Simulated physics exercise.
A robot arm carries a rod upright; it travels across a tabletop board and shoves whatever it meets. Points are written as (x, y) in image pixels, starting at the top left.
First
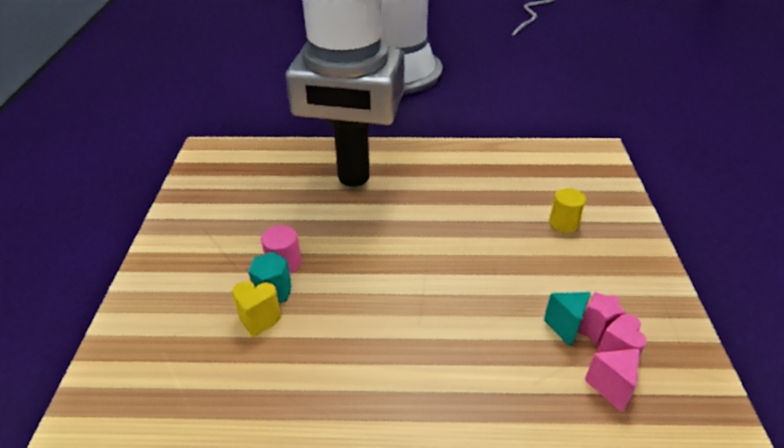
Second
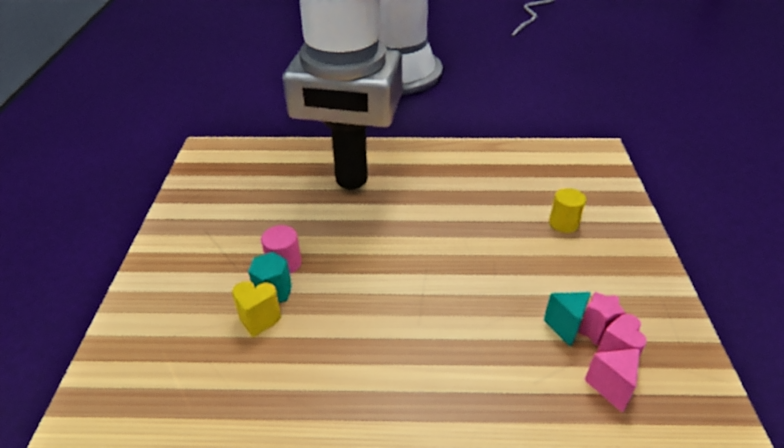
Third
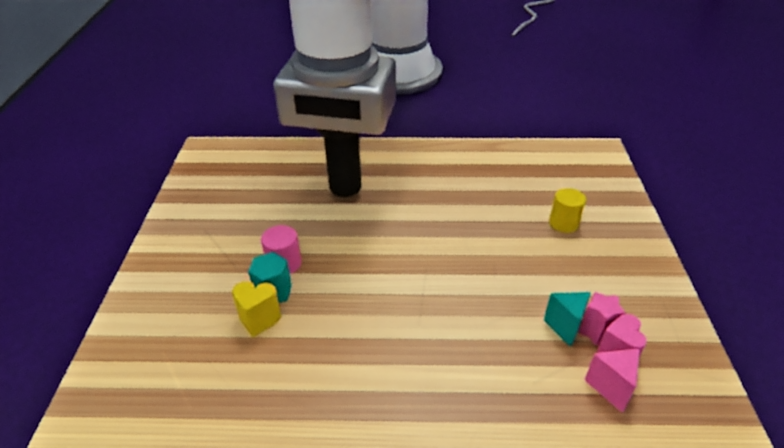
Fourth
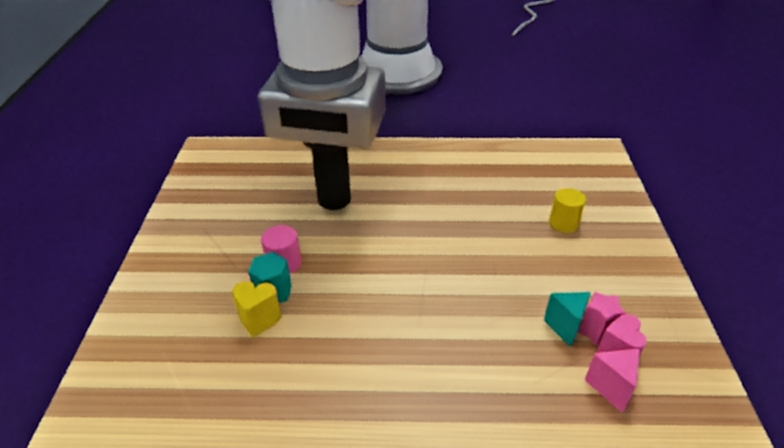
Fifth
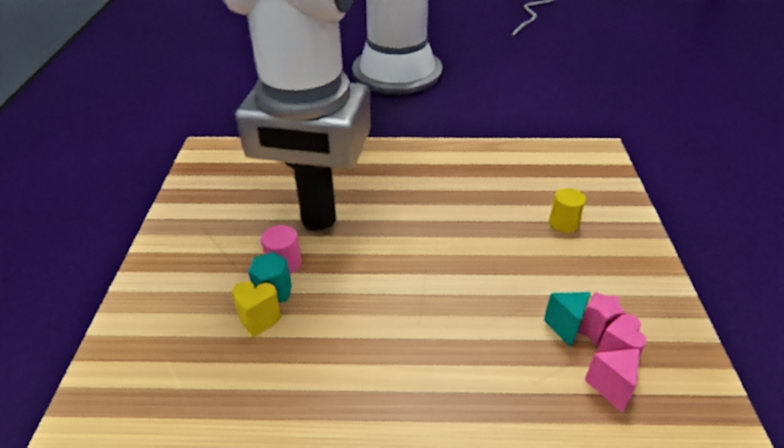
On a striped wooden board, a robot arm moving its black rod down and left near a pink cylinder, the coloured blocks staying still.
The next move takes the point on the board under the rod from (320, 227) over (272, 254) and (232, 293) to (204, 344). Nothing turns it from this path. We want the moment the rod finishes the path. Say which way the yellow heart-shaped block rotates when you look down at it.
It turns clockwise.
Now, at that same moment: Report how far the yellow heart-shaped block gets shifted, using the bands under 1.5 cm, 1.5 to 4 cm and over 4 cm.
Its displacement is between 1.5 and 4 cm.
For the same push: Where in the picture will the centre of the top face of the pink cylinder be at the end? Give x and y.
For the centre of its top, I'd go with (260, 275).
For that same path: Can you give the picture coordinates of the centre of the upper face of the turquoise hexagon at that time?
The spot you're after is about (284, 294) in the image.
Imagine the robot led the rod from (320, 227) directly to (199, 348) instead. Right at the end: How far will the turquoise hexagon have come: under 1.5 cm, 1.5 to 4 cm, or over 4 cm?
Its displacement is above 4 cm.
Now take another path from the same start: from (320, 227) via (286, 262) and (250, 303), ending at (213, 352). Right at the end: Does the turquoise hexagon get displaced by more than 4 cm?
I'd say yes.
What follows on the original path. One third of the way, rod (270, 247); yellow heart-shaped block (249, 302), turned 25° clockwise; turquoise hexagon (268, 279); pink cylinder (266, 253).
Two thirds of the way, rod (230, 286); yellow heart-shaped block (249, 309), turned 45° clockwise; turquoise hexagon (284, 294), turned 45° clockwise; pink cylinder (260, 275).
At the end, rod (201, 337); yellow heart-shaped block (249, 309), turned 45° clockwise; turquoise hexagon (284, 294), turned 45° clockwise; pink cylinder (260, 275).
